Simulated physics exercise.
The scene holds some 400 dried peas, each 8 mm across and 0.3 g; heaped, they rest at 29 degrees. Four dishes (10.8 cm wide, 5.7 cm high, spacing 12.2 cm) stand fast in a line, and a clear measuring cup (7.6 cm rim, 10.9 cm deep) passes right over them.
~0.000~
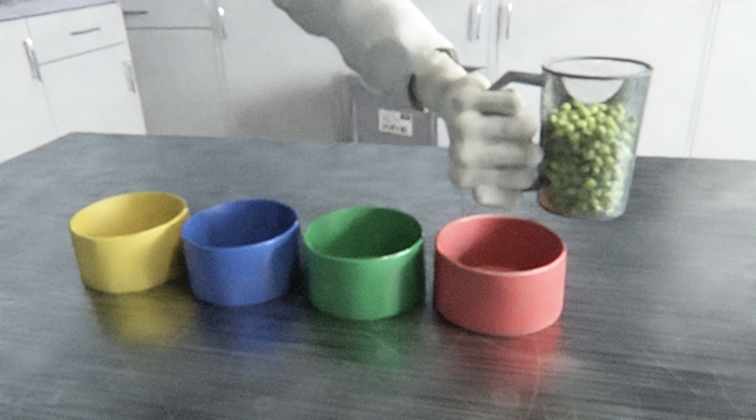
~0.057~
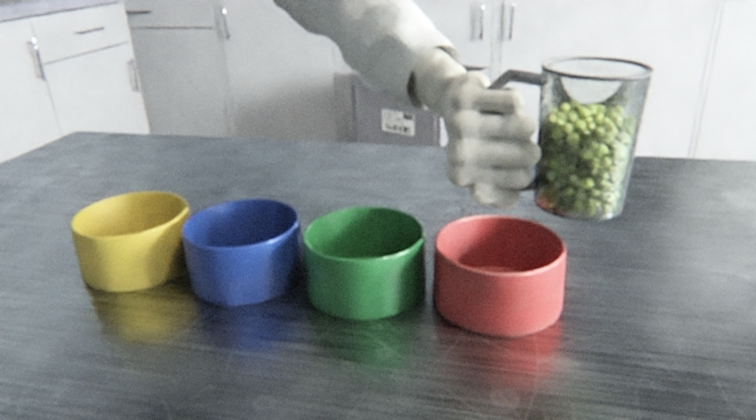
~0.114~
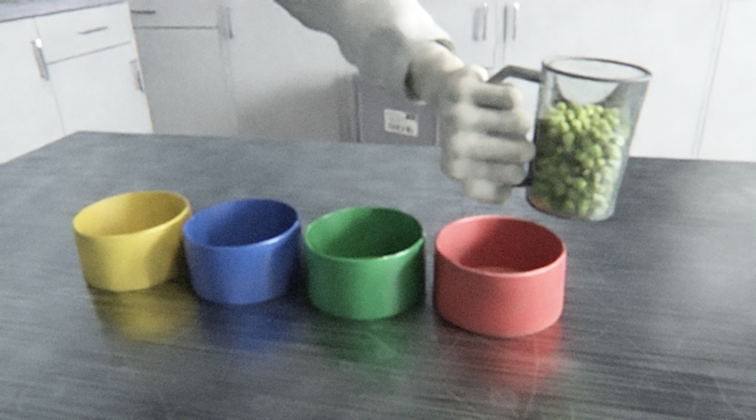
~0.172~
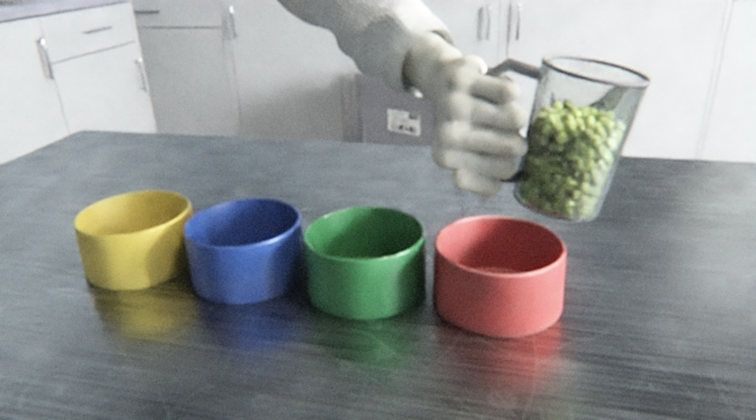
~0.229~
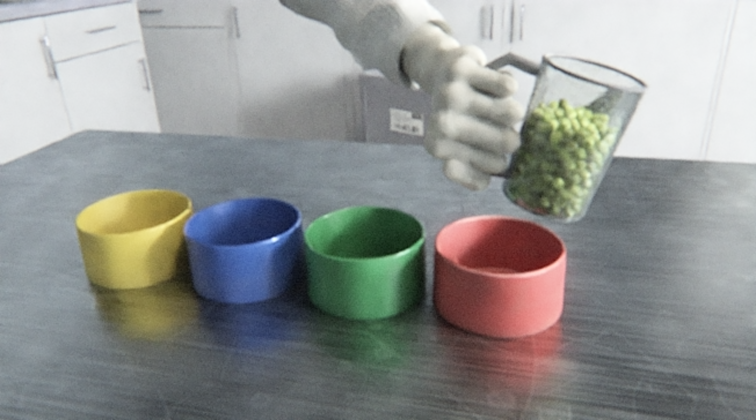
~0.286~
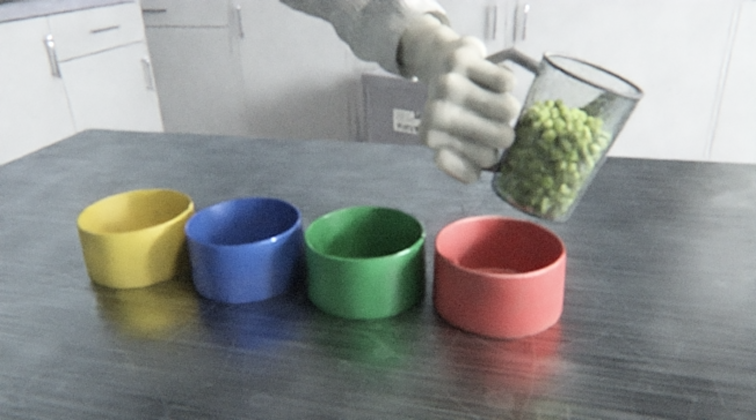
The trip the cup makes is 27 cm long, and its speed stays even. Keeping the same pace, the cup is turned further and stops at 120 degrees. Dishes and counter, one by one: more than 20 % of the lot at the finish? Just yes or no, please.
In short: Red yes, blue no, green no, yellow no, counter no.
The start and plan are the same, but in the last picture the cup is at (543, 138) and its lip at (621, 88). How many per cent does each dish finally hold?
Red 0, blue 0, green 100, yellow 0.
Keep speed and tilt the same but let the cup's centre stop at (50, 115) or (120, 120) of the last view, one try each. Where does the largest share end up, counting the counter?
Most goes to: Red; red.
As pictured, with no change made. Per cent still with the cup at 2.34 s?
That would be some 0 per cent.
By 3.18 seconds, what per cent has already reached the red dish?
By that moment it's near 100 percent.
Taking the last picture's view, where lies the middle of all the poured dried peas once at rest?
Roughly (495, 278).
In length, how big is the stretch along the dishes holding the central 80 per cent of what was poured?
It covers some 6 centimetres of the row.
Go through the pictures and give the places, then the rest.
The first picture shows cup at (588, 138), tilt 0 degrees, lip at (651, 68), moved 0.0 cm; middle of the pieces at (590, 157); red dish at (499, 242); green dish at (364, 232); blue dish at (241, 222); yellow dish at (130, 214).
The second picture shows cup at (586, 138), tilt 1 degrees, lip at (651, 70), moved 0.1 cm; middle of the pieces at (588, 158).
The third picture shows cup at (581, 139), tilt 5 degrees, lip at (650, 74), moved 0.5 cm; middle of the pieces at (581, 158).
The fourth picture shows cup at (574, 139), tilt 10 degrees, lip at (648, 80), moved 1.0 cm; middle of the pieces at (572, 158).
The fifth picture shows cup at (567, 139), tilt 15 degrees, lip at (645, 86), moved 1.6 cm; middle of the pieces at (564, 158).
The sixth picture shows cup at (560, 139), tilt 20 degrees, lip at (642, 93), moved 2.1 cm; middle of the pieces at (555, 158); red dish at (499, 244); green dish at (364, 232); blue dish at (244, 221); yellow dish at (136, 211). Its pace works out near 90 degrees a second; the hand travels 9 cm a second.
After 1.52 s, tilt 120 degrees; cup holds 40 %, red 60 %.
After 2.34 s, tilt 120 degrees; cup holds 0 %, red 100 %.
After 3.18 s, tilt 120 degrees; cup holds 0 %, red 100 %.
In the end, at 3.5 s, red 100 %, blue 0 %, green 0 %, yellow 0 %, counter 0 %.
